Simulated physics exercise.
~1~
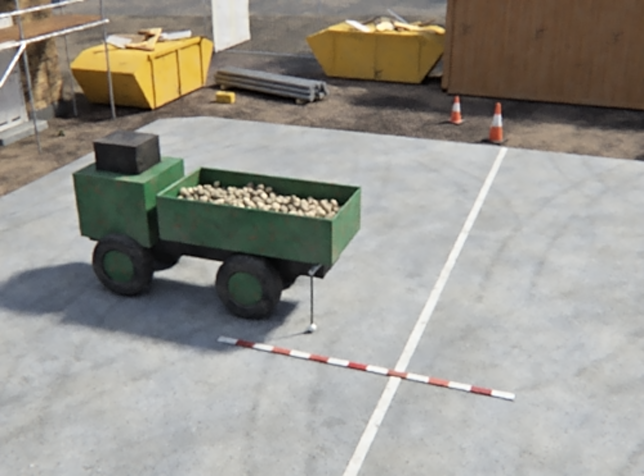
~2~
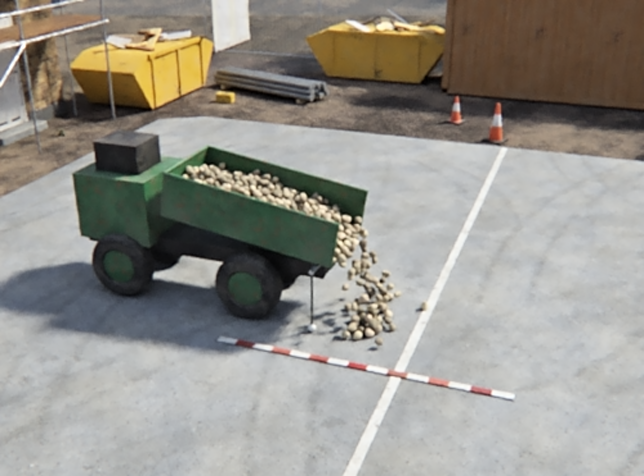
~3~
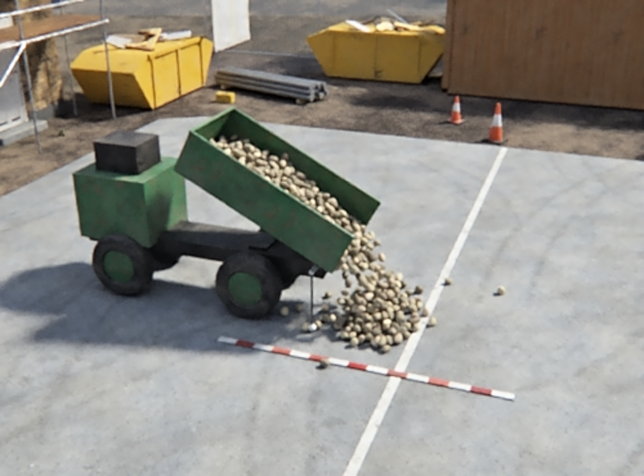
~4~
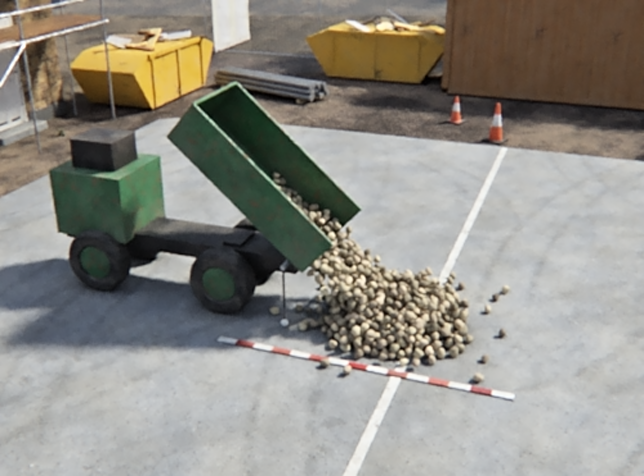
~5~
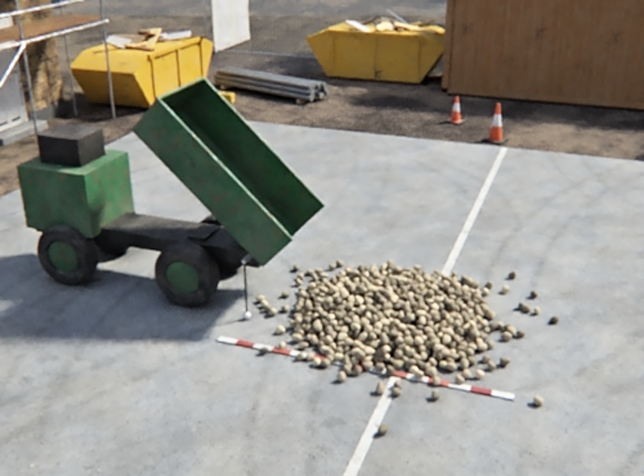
A green tipping truck loaded with round, pale stones stands on grey concrete at the left, seen from above, with a white painted line and a red-and-white striped staff crossing to its right. Yellow skips, orange cones and a brown wall stand behind. The bed tilts up towards the right, and stones begin pouring from its open end. As it rises steeply, the heap grows and a few stones roll across the line. The truck then draws away to the left while the bed empties. Finally the stones lie in a broad mound, mostly short of the line but partly beyond it.
